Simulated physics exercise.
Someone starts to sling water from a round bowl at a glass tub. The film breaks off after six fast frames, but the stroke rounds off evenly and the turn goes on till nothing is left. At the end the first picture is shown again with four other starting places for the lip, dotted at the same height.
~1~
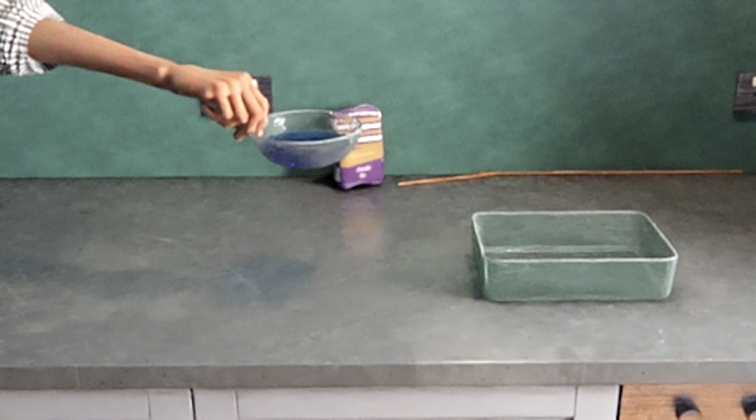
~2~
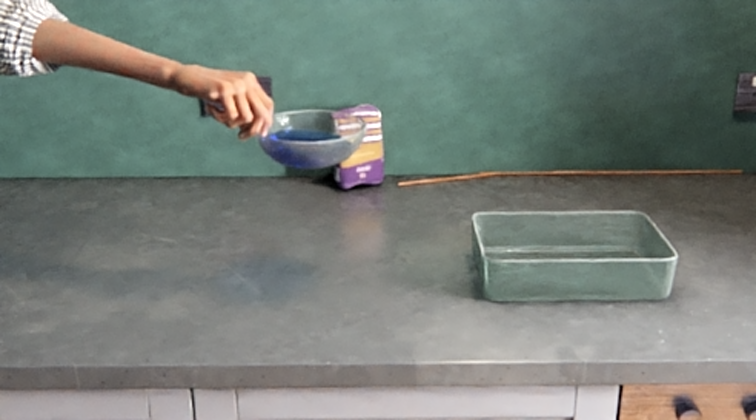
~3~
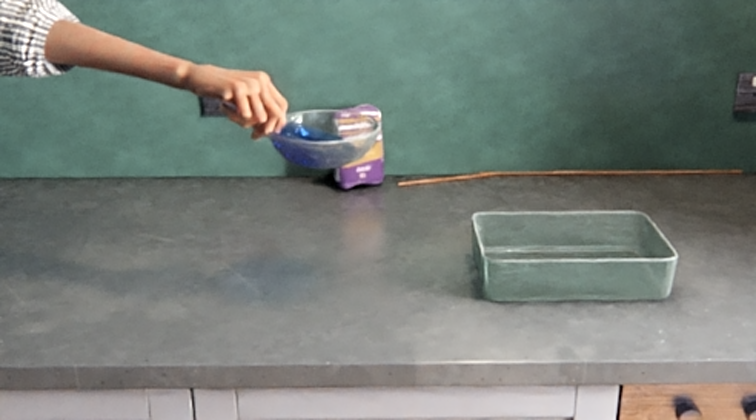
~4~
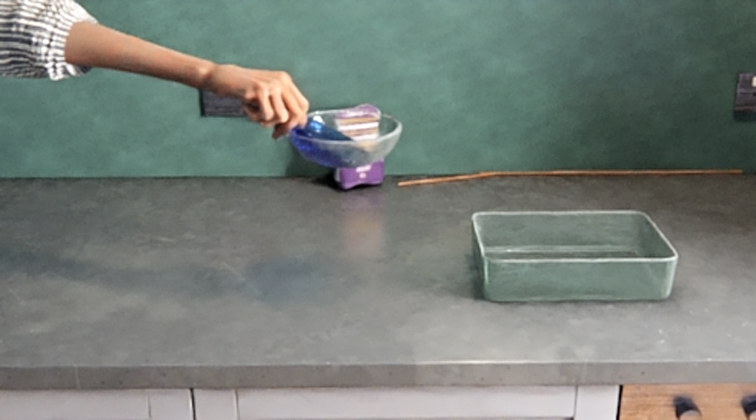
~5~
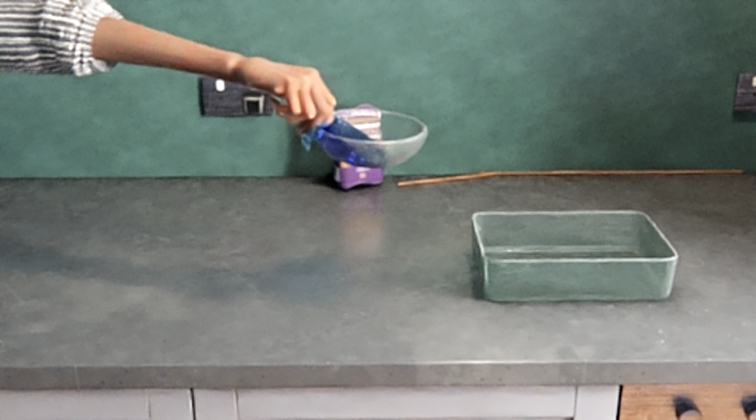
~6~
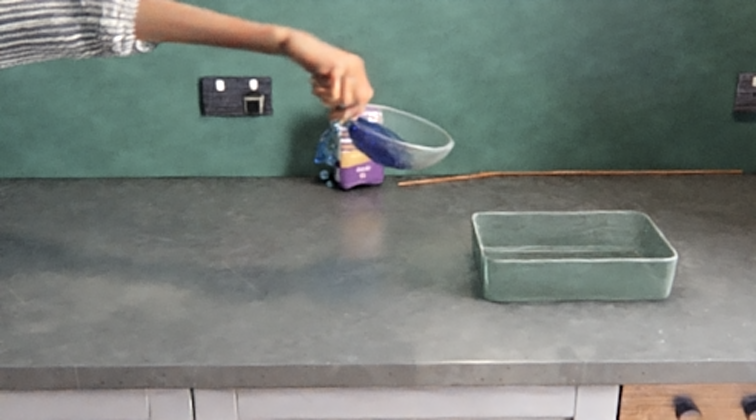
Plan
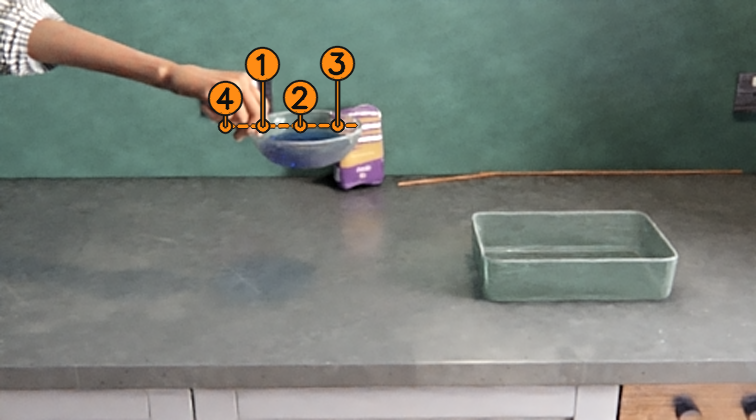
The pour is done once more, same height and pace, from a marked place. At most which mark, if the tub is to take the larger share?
2.
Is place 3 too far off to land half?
No.
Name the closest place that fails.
Place 1.
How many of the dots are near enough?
Two of them.
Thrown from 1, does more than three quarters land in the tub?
No, it does not.
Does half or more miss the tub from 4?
Yes, that goes wrong.
In orange, 1 at (262, 126); 2 at (300, 125); 3 at (337, 125); 4 at (225, 126).
With 1, about 34 % lands in the tub, 61 % falls short and 5 % goes beside or beyond.
With 2, about 68 % lands in the tub, 23 % falls short and 9 % goes beside or beyond.
With 3, about 69 % lands in the tub, 13 % falls short and 18 % goes beside or beyond.
With 4, about 4 % lands in the tub, 91 % falls short and 5 % goes beside or beyond.
